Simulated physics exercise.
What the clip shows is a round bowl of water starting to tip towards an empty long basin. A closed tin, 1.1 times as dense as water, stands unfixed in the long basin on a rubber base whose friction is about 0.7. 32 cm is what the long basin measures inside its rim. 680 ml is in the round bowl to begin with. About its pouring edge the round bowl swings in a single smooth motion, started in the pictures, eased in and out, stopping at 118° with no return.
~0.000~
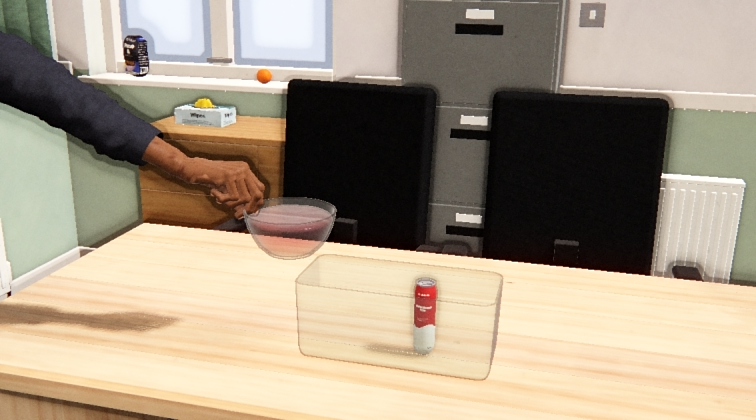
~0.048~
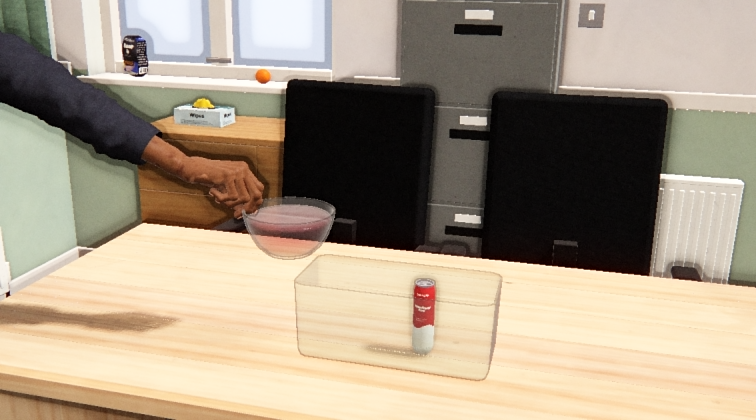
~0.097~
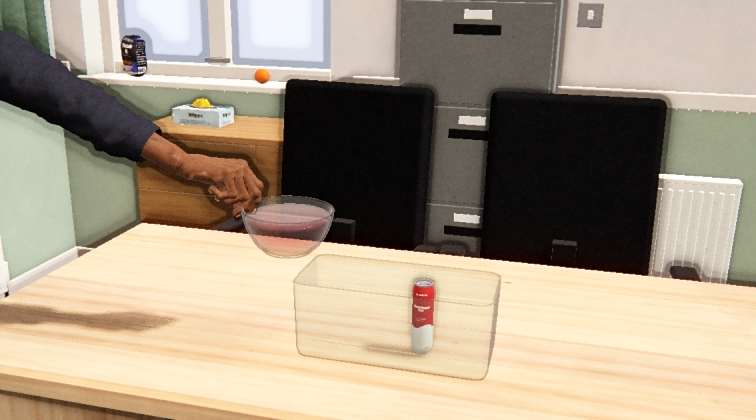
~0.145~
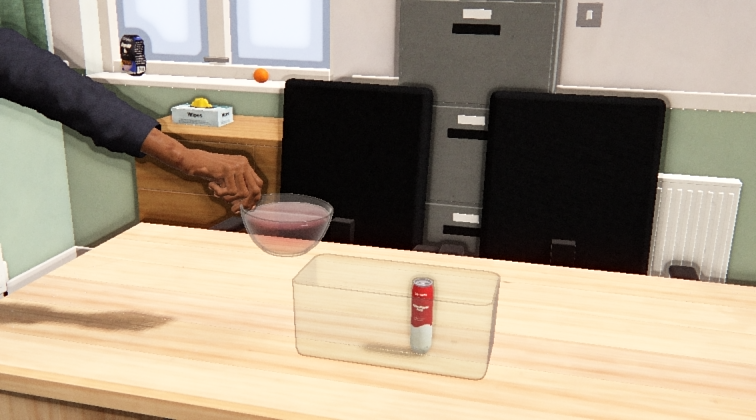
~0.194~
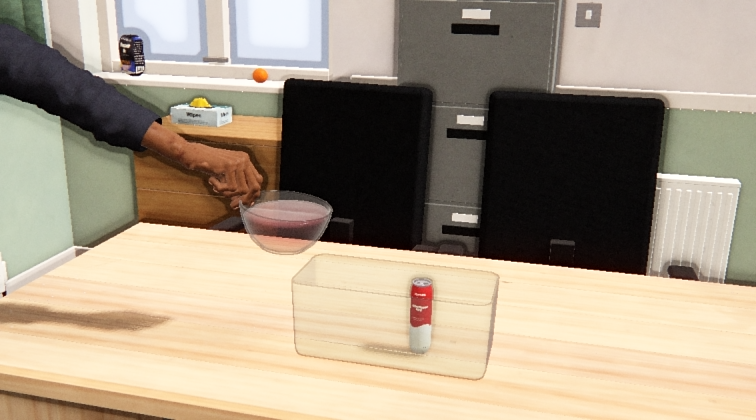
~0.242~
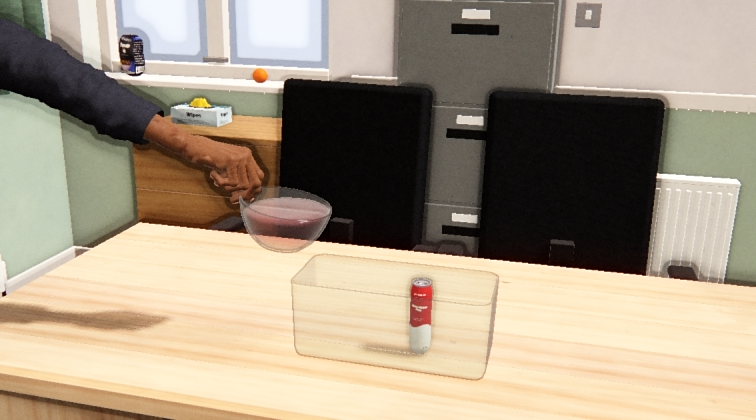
A glass bowl of reddish liquid, held by a hand, tilts slightly rightward above a clear basin.
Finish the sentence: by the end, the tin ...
By the end, the tin is still upright.
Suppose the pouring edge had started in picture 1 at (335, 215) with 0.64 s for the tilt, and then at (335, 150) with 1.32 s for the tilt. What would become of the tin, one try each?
Trial 1 - tin tips; trial 2 - tin stays standing.
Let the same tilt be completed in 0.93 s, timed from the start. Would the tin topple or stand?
Then the tin does not tip.
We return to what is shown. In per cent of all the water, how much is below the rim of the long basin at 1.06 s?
Roughly 94 percent of it.
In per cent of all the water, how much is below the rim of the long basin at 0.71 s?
About 20 per cent.
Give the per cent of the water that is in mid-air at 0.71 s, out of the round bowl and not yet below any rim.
Close to 36 per cent, I'd say.
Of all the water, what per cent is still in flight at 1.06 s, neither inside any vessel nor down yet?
It comes to some 6 percent of the total.
Then, 0.71 s in, the tilt is 67° and 44 per cent is still to pour; the tin stands where it began.
Then, 1.06 s in, the tilt is 107° and 0 per cent is still to pour; the tin stands where it began.
Then, 1.43 s in, the tilt is 118° and 0 per cent is still to pour; the tin stands where it began.
Then, 1.82 s in, the tilt is 118° and 0 per cent is still to pour; the tin stands where it began.
Finally, the tin stands where it began.
